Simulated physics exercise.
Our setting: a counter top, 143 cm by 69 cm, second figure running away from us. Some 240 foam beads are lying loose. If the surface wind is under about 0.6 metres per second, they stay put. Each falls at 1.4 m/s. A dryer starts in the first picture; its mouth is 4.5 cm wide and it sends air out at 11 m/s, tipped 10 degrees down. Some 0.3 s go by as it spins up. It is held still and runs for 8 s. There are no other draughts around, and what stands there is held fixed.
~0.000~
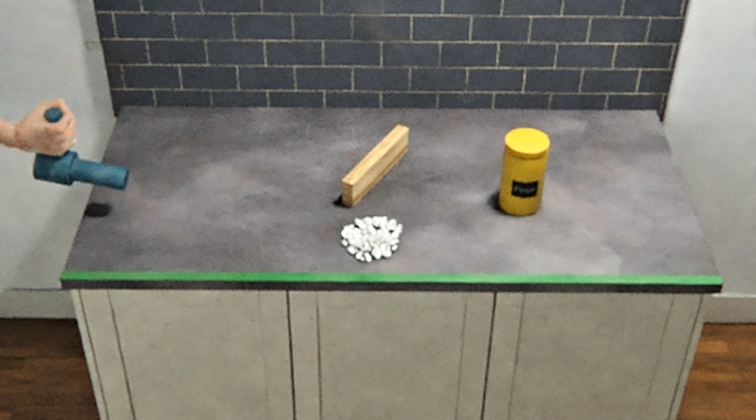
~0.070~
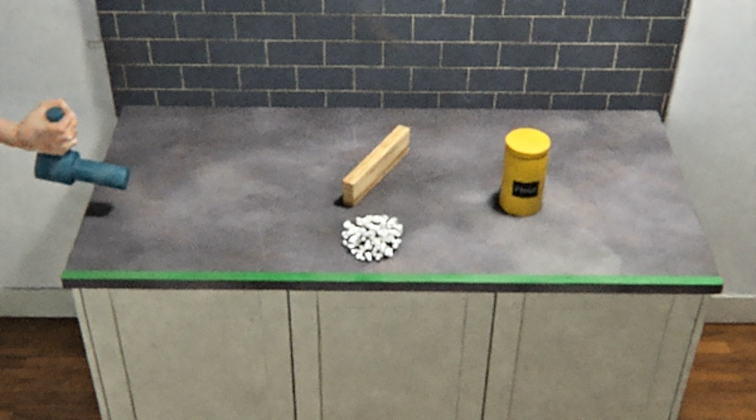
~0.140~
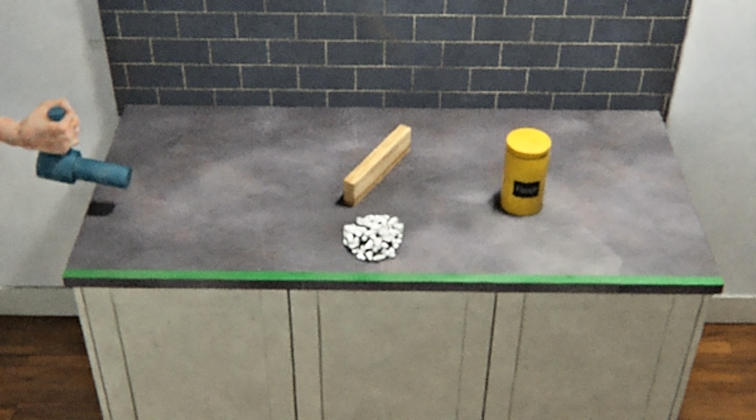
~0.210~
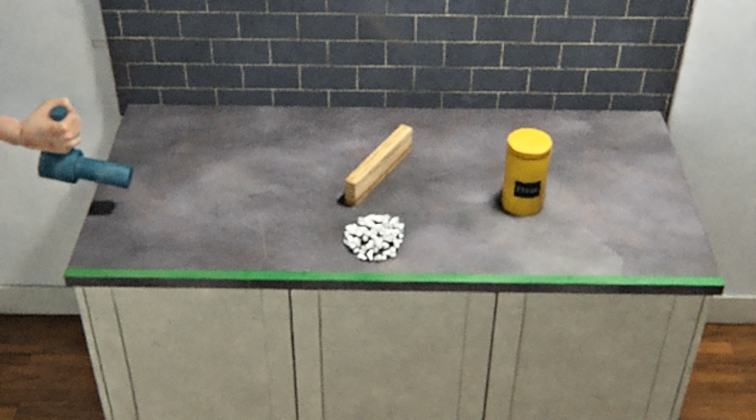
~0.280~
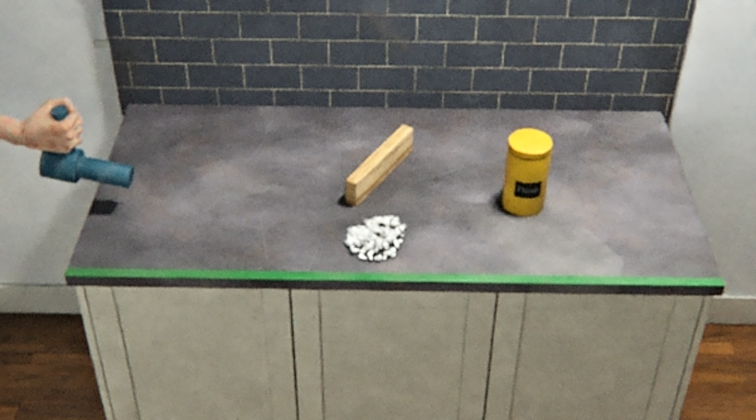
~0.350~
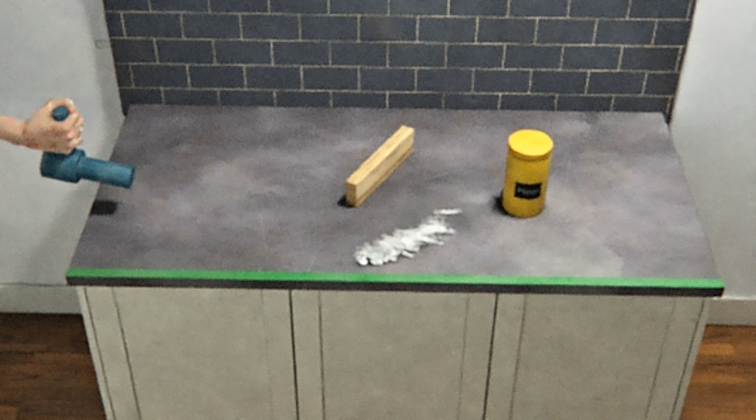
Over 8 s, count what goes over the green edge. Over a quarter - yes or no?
Over a quarter: Yes.
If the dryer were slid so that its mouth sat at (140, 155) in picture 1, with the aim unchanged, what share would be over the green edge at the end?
Around 90 per cent would end up there.
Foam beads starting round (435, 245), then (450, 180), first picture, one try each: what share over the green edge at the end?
About 60 and 0 in a hundred, in that order.
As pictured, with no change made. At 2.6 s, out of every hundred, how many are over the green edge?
80 per cent or so.
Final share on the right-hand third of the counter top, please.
Something close to 0 % ends up there.
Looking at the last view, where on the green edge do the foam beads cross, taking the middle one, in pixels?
I'd point to somewhere near (506, 284).
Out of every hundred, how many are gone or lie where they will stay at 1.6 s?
The share is near 100 per cent.
After 1.6 s, 80 % are over the green edge; 99 % have settled or left.
After 2.6 s, 80 % are over the green edge; 99 % have settled or left.
After 4.4 s, 80 % are over the green edge; 99 % have settled or left.
After 8.0 s, at the end, 80 % are over the green edge.
